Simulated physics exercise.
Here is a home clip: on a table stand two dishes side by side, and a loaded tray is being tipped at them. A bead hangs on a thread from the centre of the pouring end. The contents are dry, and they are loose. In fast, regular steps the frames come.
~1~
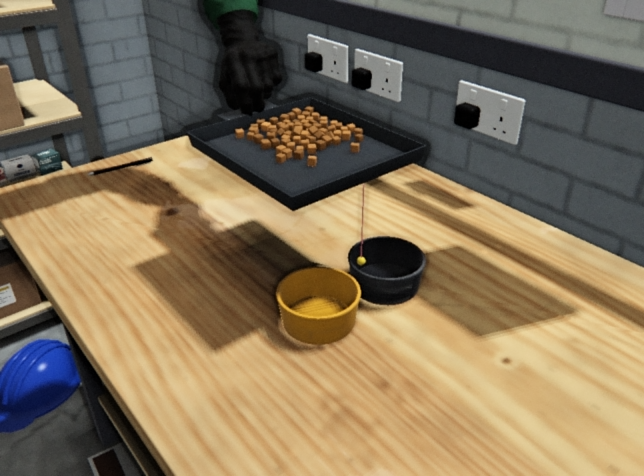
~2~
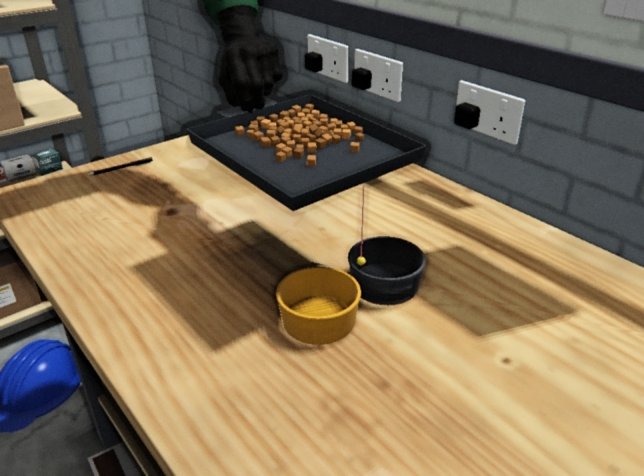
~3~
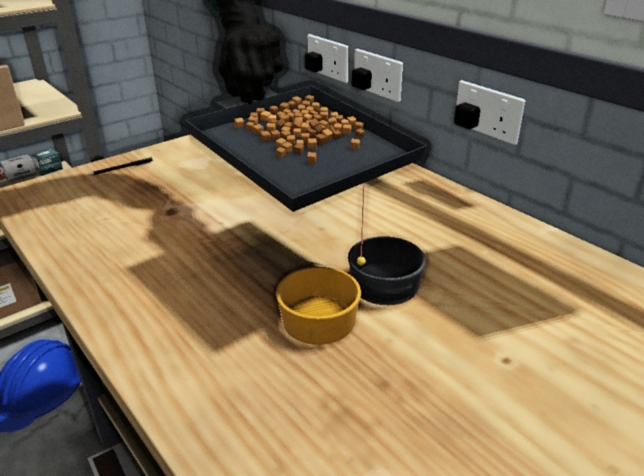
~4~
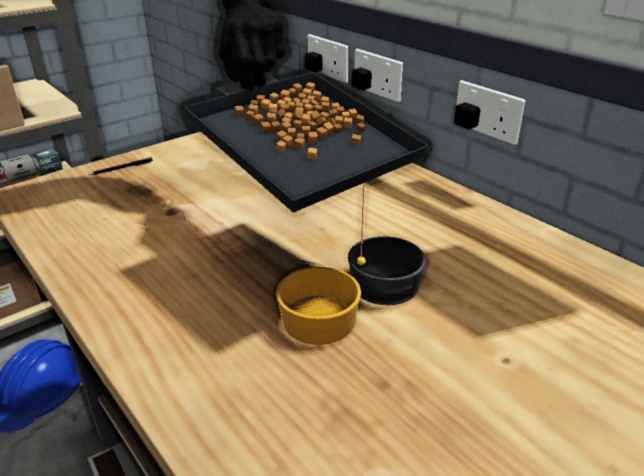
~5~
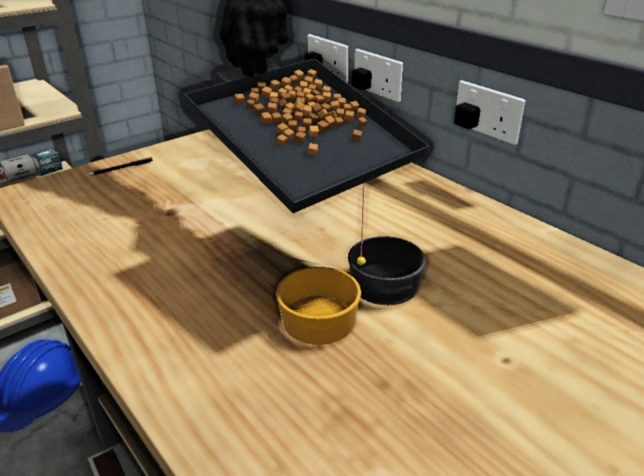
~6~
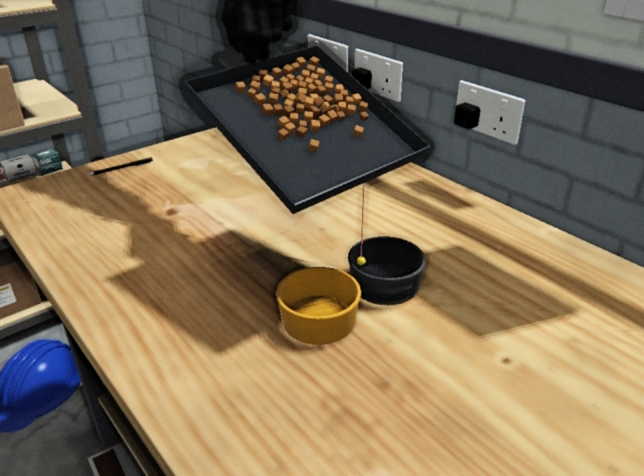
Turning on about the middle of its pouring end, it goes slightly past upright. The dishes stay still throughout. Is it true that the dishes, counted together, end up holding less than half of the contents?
Yes, less than half.
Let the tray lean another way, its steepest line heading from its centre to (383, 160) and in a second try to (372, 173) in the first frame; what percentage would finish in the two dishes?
First case around 50 per cent, second case 30 per cent.
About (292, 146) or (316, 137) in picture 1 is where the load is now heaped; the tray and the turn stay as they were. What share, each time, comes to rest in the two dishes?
Close to 10 %, followed by close to 10 %.
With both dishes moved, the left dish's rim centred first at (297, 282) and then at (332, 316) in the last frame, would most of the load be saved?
Taking the tries in order: A minor share, followed by a major share.
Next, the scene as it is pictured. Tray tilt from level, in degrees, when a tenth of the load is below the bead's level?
Roughly 80°.
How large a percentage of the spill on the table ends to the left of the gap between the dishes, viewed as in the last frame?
That would be roughly 10 per cent.
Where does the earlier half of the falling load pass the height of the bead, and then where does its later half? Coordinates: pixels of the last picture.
Earlier half at (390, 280), later half at (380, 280).
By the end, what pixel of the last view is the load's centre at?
Somewhere around (402, 341) in the final view.
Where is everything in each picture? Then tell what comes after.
The first picture shows corners of the pouring end at (293, 195) and (422, 145), level; middle of the load at (310, 133), brown sugar cubes; left dish at (345, 323); right dish at (413, 285); bead on its thread at (361, 261).
The second picture shows corners of the pouring end at (293, 195) and (422, 145), level; middle of the load at (310, 131).
The third picture shows corners of the pouring end at (293, 196) and (423, 145), tipped barely, level across its low end; middle of the load at (310, 125).
The fourth picture shows corners of the pouring end at (294, 198) and (424, 145), tipped a little, level across its low end; middle of the load at (310, 116).
The fifth picture shows corners of the pouring end at (295, 199) and (425, 145), tipped clearly, level across its low end; middle of the load at (312, 107).
The sixth picture shows corners of the pouring end at (296, 201) and (426, 145), tipped clearly, level across its low end; middle of the load at (314, 99); left dish at (345, 323); right dish at (413, 285).
Soon, tray tipped steeply; nearly all on the tray; a small part in the air.
A while on, tray tipped past a quarter turn; about two thirds on the tray; a small part in the left dish; about a quarter outside both; a small part in the air.
Towards the end, tray tipped past a quarter turn; about a quarter in the left dish; most outside both.
Finally, tray tipped past a quarter turn; about a quarter in the left dish; none in the right dish; most outside both.
